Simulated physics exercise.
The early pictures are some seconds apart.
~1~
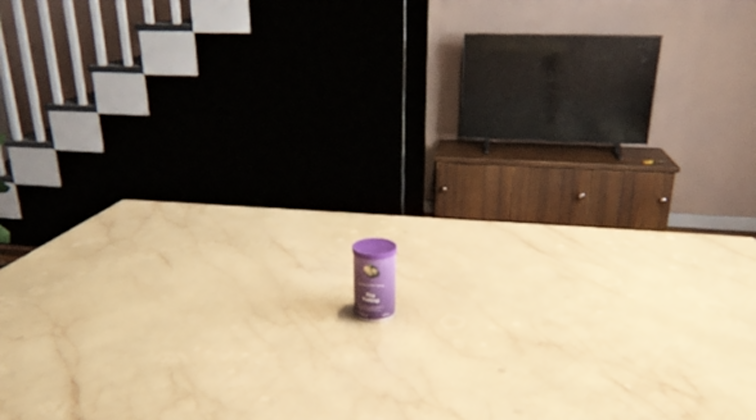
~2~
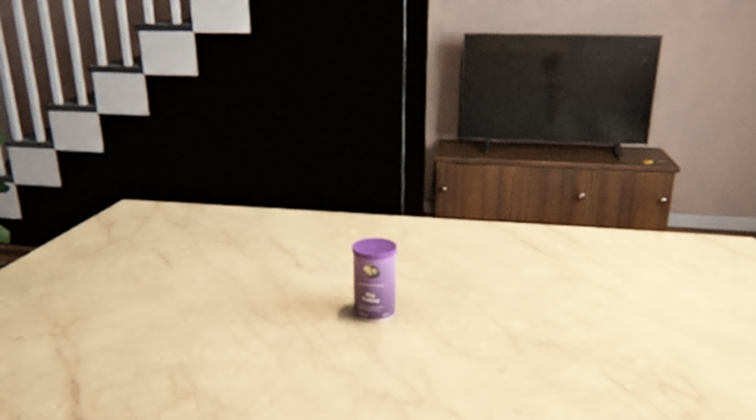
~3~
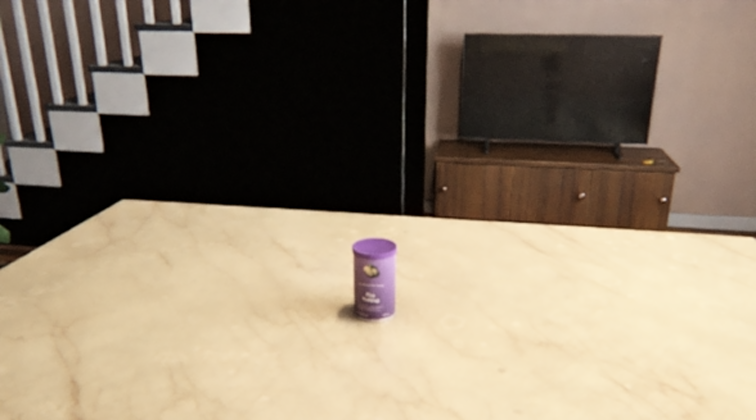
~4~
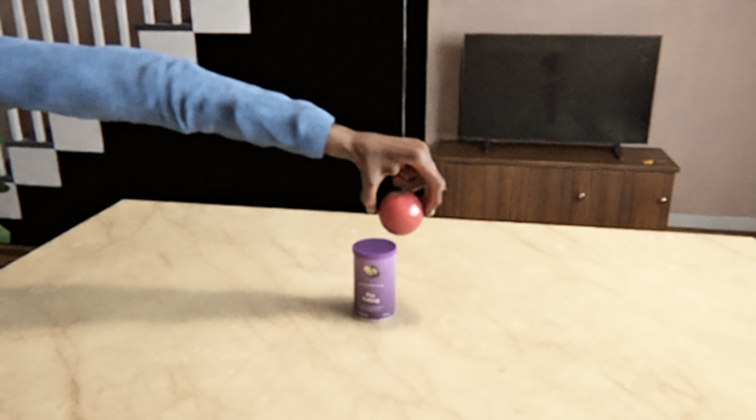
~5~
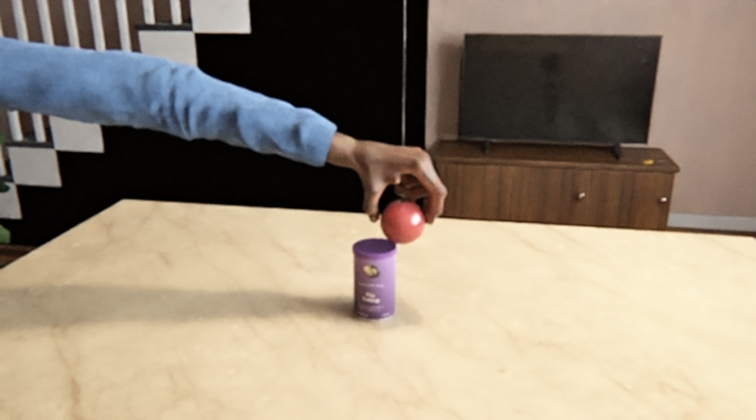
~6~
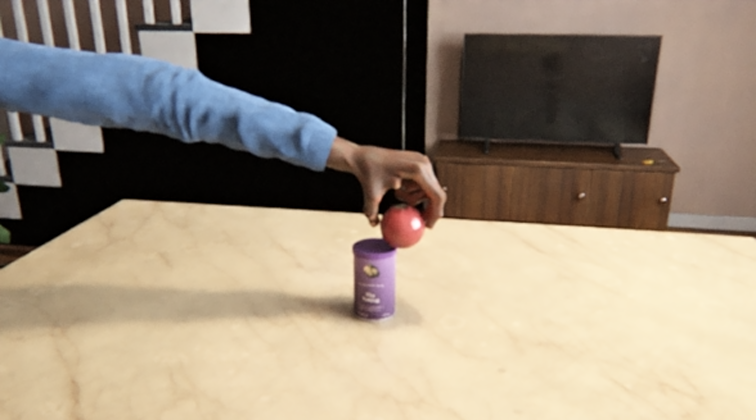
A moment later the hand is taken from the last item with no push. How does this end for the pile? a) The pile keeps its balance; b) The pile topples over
(b) The pile topples over.
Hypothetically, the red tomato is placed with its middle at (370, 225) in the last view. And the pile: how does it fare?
Result: Pile standing.
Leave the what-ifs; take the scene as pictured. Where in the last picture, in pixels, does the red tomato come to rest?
End position: Approximately (439, 298).
Then, 0.40 s after the last picture, red tomato rolled a little near (416, 236).
Then, 0.50 s after the last picture, red tomato now fallen.
Then, 0.60 s after the last picture, things are still on the move.
At rest, fallen, red tomato; purple tin in place. Seen from the same camera at the end, red tomato near (439, 298). The pile gives way.
